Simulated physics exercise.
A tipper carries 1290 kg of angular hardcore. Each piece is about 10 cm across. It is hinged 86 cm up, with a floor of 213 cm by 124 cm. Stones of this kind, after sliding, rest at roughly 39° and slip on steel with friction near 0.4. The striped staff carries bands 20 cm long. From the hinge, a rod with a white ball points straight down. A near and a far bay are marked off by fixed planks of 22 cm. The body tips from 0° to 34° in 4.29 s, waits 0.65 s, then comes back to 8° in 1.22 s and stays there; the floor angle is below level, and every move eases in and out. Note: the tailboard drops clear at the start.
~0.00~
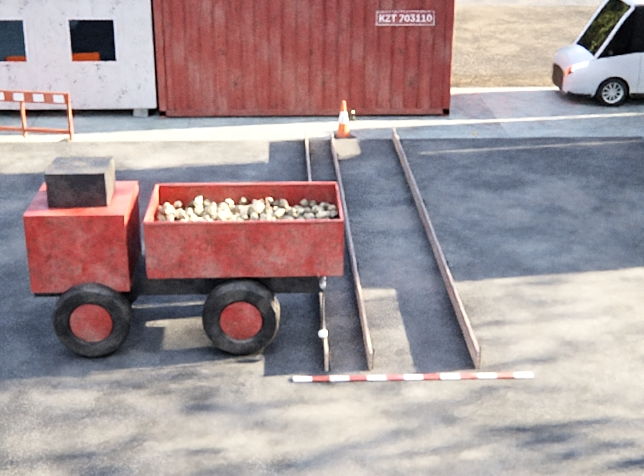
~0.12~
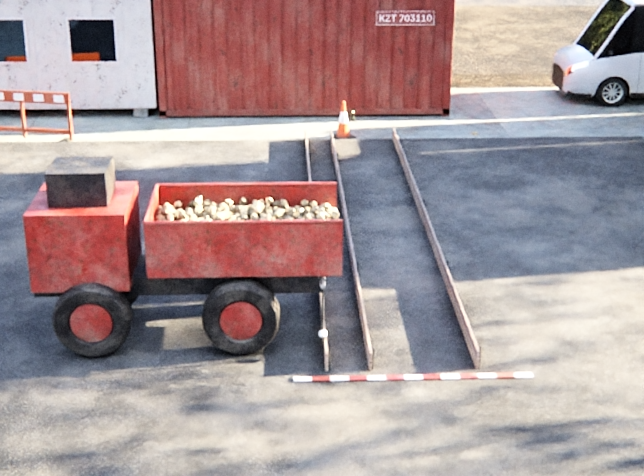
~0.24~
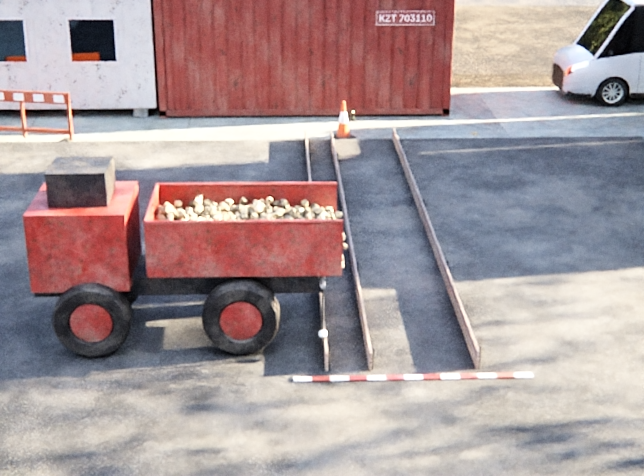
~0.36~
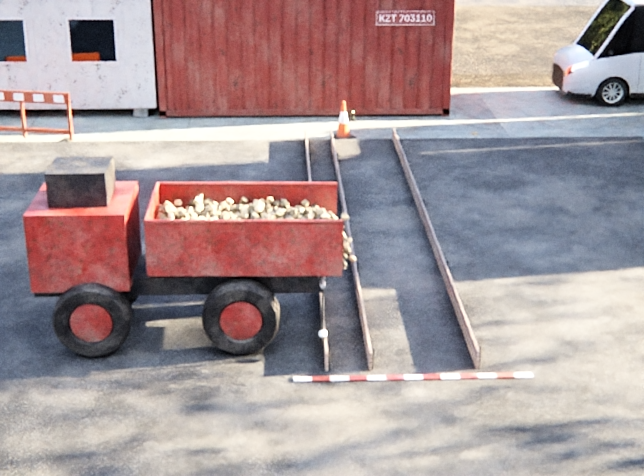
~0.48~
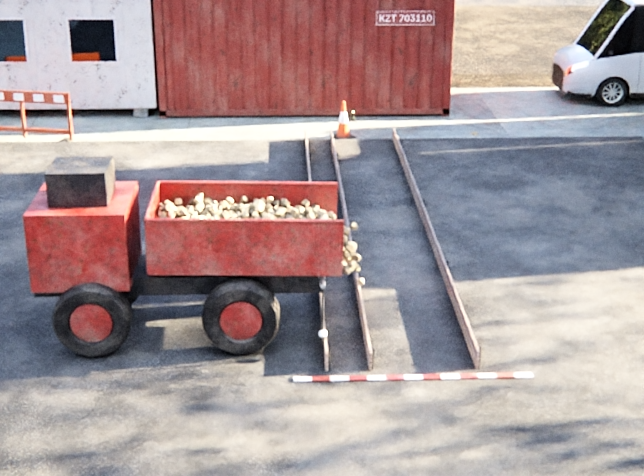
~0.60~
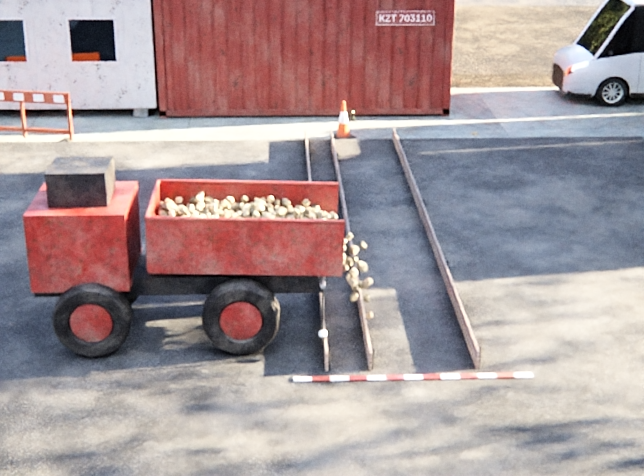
Red tipper truck standing on tarmac, its stone-filled body tilting very slightly as a few pale stones drop from the right end.
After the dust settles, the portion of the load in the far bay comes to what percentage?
It comes to roughly 80 per cent.
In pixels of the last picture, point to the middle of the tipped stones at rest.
The resting stones are centred at roughly (390, 315).
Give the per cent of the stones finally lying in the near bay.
About 20 per cent.
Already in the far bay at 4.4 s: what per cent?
Around 55 per cent of it.
After 3.2 s the floor is at 29°; 72 % in the body, 15 % in the near bay, 13 % in the far bay; the foremost stones are at (437, 331).
After 4.4 s the floor is at 34°; 24 % in the body, 24 % in the near bay, 53 % in the far bay; the foremost stones are at (454, 323).
After 6.6 s the floor is at 8°; 0 % in the body, 21 % in the near bay, 79 % in the far bay; the foremost stones are at (460, 320).
After 9.7 s the floor is at 8°; 0 % in the body, 21 % in the near bay, 79 % in the far bay; the foremost stones are at (460, 320).
